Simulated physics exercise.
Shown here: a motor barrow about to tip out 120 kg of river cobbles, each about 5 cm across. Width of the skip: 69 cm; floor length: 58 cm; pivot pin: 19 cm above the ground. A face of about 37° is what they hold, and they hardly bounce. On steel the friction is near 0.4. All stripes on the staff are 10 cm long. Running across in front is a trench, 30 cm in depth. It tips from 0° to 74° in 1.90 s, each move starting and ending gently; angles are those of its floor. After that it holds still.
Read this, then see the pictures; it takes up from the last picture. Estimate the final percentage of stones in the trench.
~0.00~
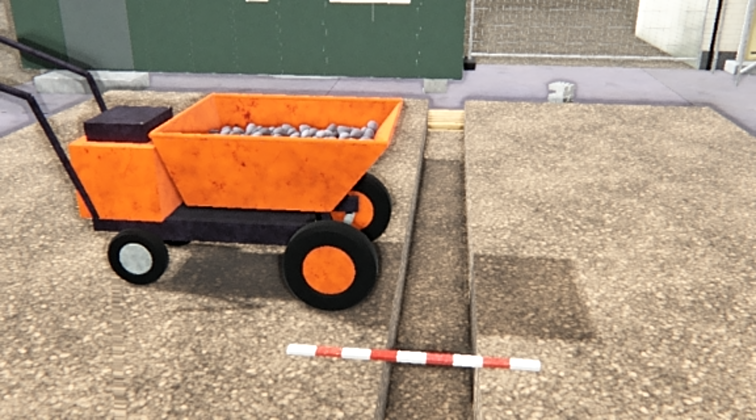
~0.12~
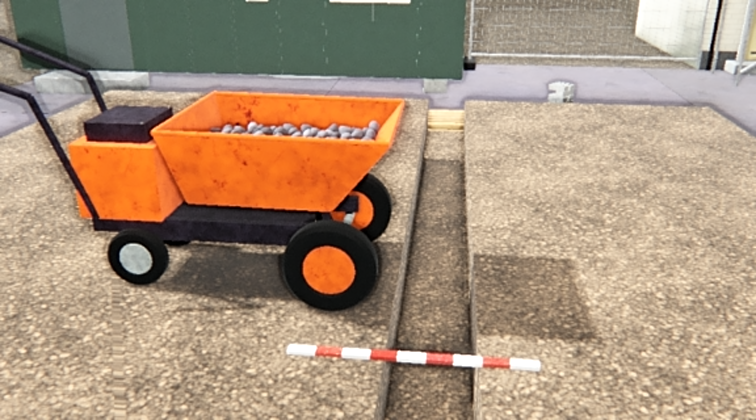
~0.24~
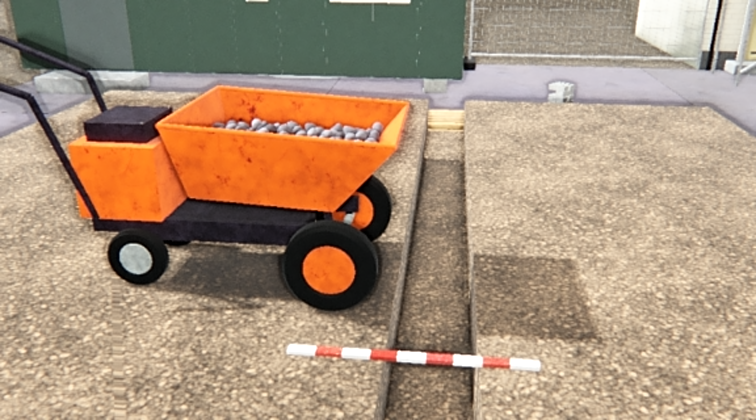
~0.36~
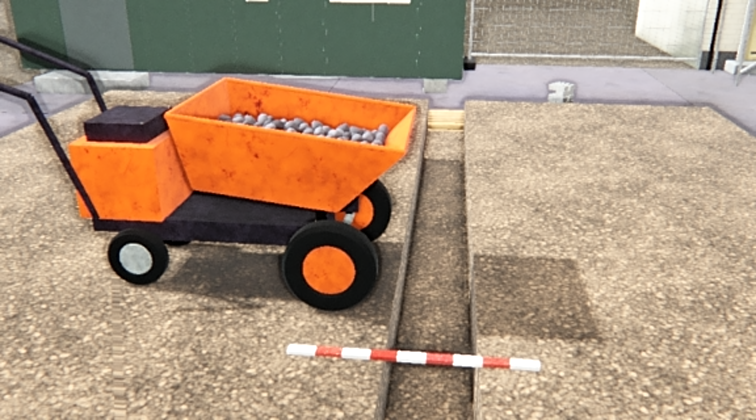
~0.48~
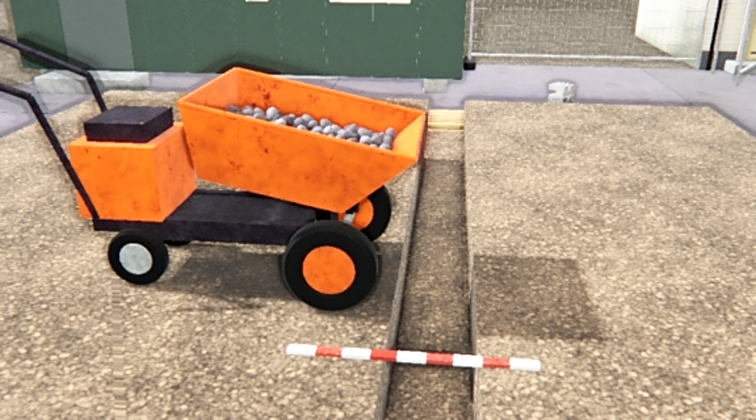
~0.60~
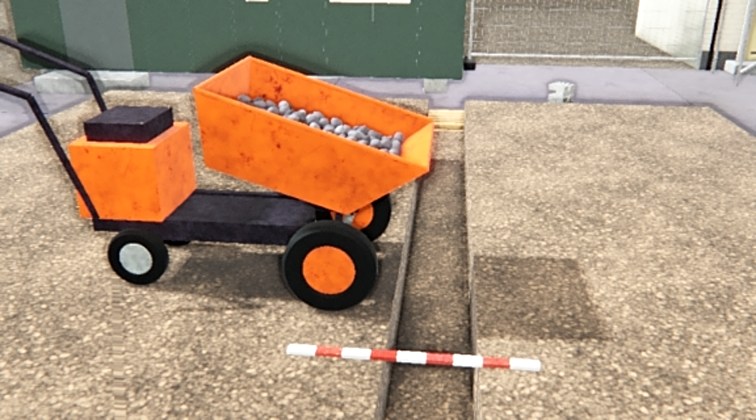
I would say 9 percent.
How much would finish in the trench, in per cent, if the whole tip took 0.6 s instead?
In that case, around 10%.
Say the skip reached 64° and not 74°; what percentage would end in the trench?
About 30%.
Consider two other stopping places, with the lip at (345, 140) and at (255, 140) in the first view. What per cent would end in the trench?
Roughly 70 in a hundred from the first, 70 in a hundred from the second.
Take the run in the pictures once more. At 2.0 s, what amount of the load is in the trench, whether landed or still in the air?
Roughly 0 percent of the load.
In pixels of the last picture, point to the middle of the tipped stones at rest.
I'd point to around (526, 279).
After 1.4 s the floor is at 62°; 100 % in the skip; the foremost stones are at (476, 229).
After 2.0 s the floor is at 74°; 48 % in the skip, 1 % in the trench, 51 % past the trench; the foremost stones are at (611, 283).
After 2.3 s the floor is at 74°; 26 % in the skip, 3 % in the trench, 71 % past the trench; the foremost stones are at (661, 277).
After 4.3 s the floor is at 74°; 19 % in the skip, 9 % in the trench, 72 % past the trench; the foremost stones are at (679, 284).
